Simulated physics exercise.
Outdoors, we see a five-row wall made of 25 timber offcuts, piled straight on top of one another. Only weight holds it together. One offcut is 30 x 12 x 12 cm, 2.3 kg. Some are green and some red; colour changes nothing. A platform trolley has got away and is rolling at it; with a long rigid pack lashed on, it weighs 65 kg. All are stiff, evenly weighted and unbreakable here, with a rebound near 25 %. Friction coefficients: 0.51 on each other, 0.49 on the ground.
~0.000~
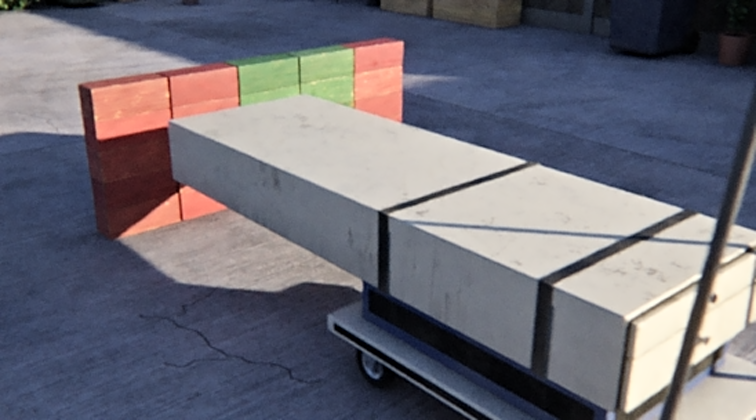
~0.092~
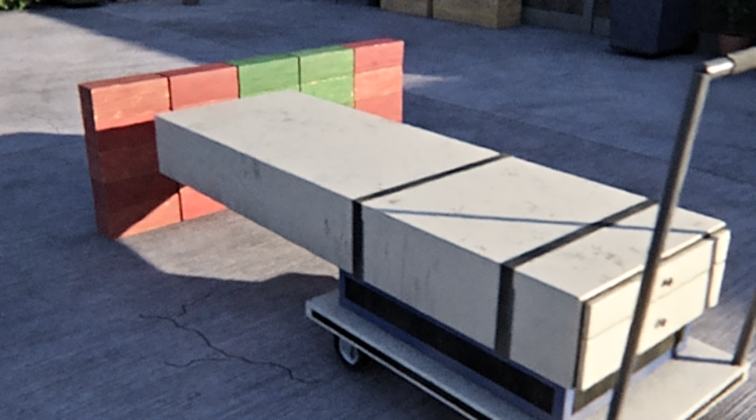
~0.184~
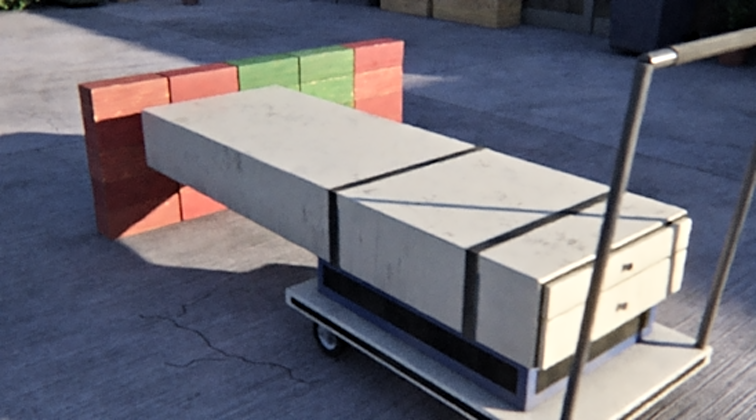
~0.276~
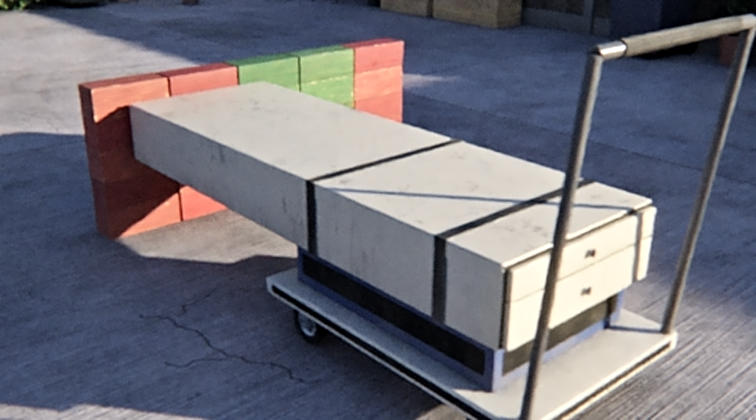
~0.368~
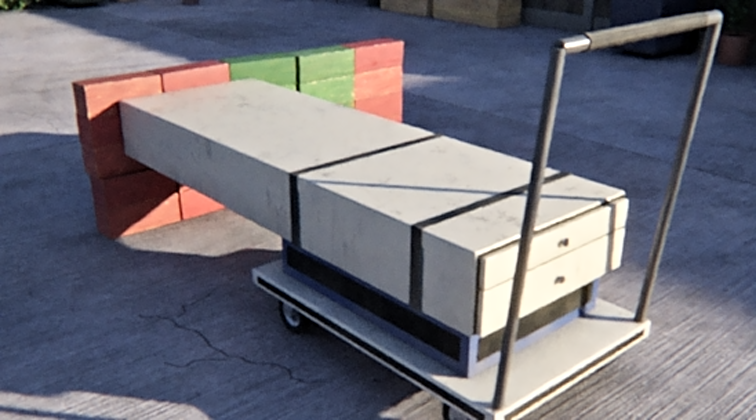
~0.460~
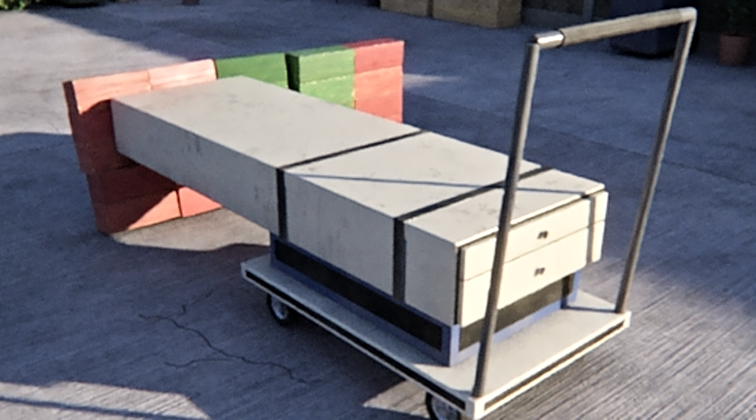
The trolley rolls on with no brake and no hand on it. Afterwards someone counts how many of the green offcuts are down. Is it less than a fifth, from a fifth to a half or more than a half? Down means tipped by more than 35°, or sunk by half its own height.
It comes to from a fifth to a half.
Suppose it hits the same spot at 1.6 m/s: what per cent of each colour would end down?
Then red 50, green 40 per cent.
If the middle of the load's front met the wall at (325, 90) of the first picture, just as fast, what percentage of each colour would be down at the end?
In that case red 30, green 100 per cent.
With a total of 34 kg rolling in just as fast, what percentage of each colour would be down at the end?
Then red 60, green 50 per cent.
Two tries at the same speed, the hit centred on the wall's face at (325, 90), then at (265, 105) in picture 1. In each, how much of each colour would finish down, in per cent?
Red 30 then 30, green 90 then 80 per cent.
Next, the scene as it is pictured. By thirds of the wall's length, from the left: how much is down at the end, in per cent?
Left 90, middle 80, right 0 per cent.
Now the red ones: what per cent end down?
By colour: Red 60 per cent.
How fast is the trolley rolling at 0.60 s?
Roughly 0.6 m/s.
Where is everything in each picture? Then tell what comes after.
In the first frame (pixels give the middle of a visible side), load (177, 142) 34 cm short of the wall; top green offcut (328, 66); top red offcut (132, 99); none has stirred.
In the second frame, load (163, 136) 24 cm short of the wall; top green offcut (328, 66).
In the third frame, load (150, 130) 14 cm short of the wall; top green offcut (328, 66).
In the fourth frame, load (138, 124) 37 mm short of the wall; top green offcut (328, 66).
In the fifth frame, load (127, 120) 43 mm into the wall's line; top green offcut (328, 66); top red offcut (125, 96) 52 mm from its place; movement in 10 of them.
In the sixth frame, load (119, 117) 11 cm into the wall's line; top green offcut (328, 66); top red offcut (114, 90) 12° from how it stood; movement in 14 of them.
After 0.60 s, load 19 cm past the wall's line, still rolling; none of the 10 green offcuts down (5 of 25 in all colours); top green offcut unmoved; top red offcut 30° from how it stood, 6 cm lower.
After 0.80 s, load 31 cm past the wall's line, still rolling; 4 of the 10 green offcuts down (13 of 25 in all colours); top green offcut unmoved; top red offcut 71° from how it stood, 37 cm lower.
In the end (1.5 s), load 66 cm past the wall's line, still rolling; 4 of the 10 green offcuts down (13 of 25 in all colours); top green offcut unmoved; top red offcut on its side. That is 40 per cent. From the last view, middles, top green offcut near (320, 64), top red offcut near (60, 164).
